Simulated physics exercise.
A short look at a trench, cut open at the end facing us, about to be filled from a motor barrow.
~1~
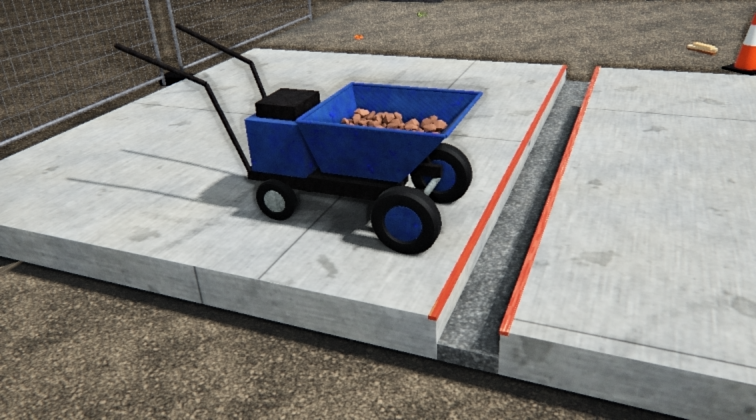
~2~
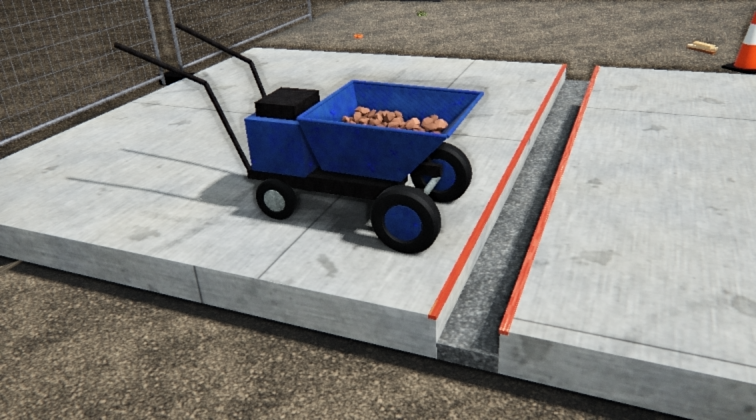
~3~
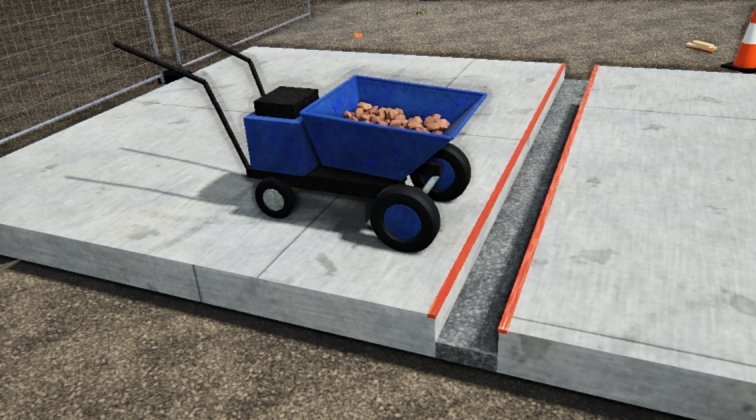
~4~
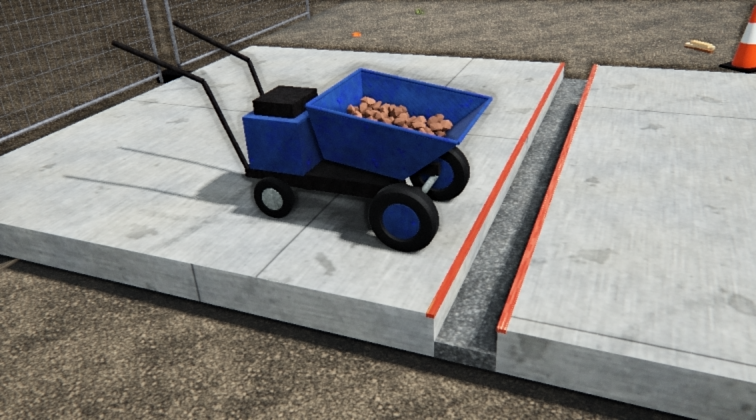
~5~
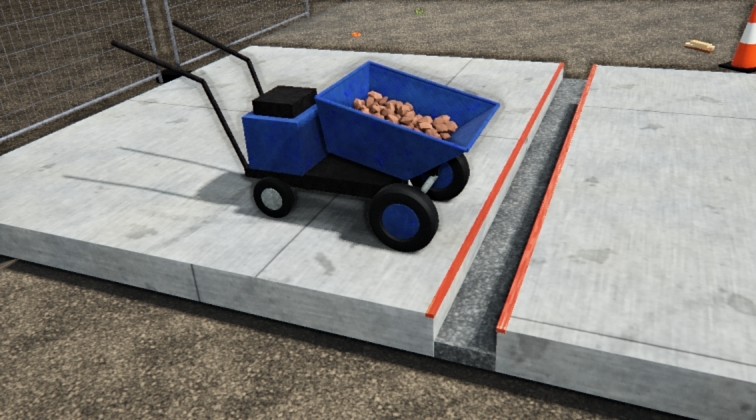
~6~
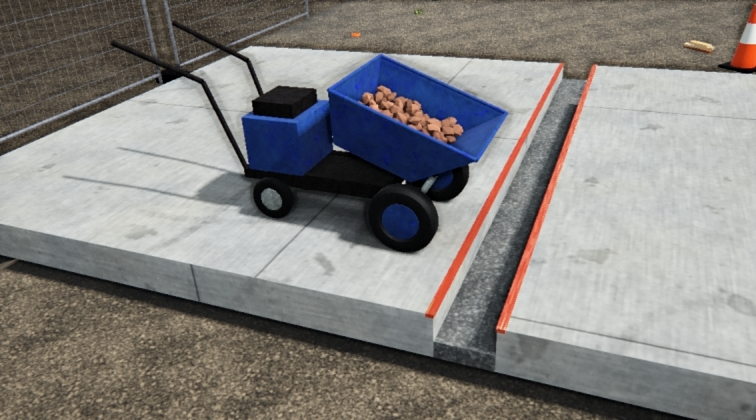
A blue motor barrow's skip of reddish rubble slowly tilting forward toward an orange-edged trench between concrete slabs, wheels staying still.
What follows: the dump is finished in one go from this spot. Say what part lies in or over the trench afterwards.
The trench ends with under half of it.
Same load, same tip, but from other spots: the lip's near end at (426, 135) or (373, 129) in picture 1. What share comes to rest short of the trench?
First some 0, then 10 per cent.
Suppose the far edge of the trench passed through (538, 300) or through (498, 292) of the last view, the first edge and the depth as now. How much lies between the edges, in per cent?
In turn 80 and 0 in a hundred.
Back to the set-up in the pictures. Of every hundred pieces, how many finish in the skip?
Roughly 20 in a hundred.
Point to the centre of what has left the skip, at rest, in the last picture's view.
Around (541, 235).
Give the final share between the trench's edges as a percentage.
Some 30 per cent.
Soon, skip tipped steeply; all in the skip.
A while on, skip tipped right over; about two thirds in the skip; a small part in or heaped over the trench; about a third beyond it.
Towards the end, skip tipped right over; about a quarter in the skip; about a quarter in or heaped over the trench; about half beyond it.
Finally, skip tipped right over; about a quarter in the skip; about a third in or heaped over the trench; about half beyond it.
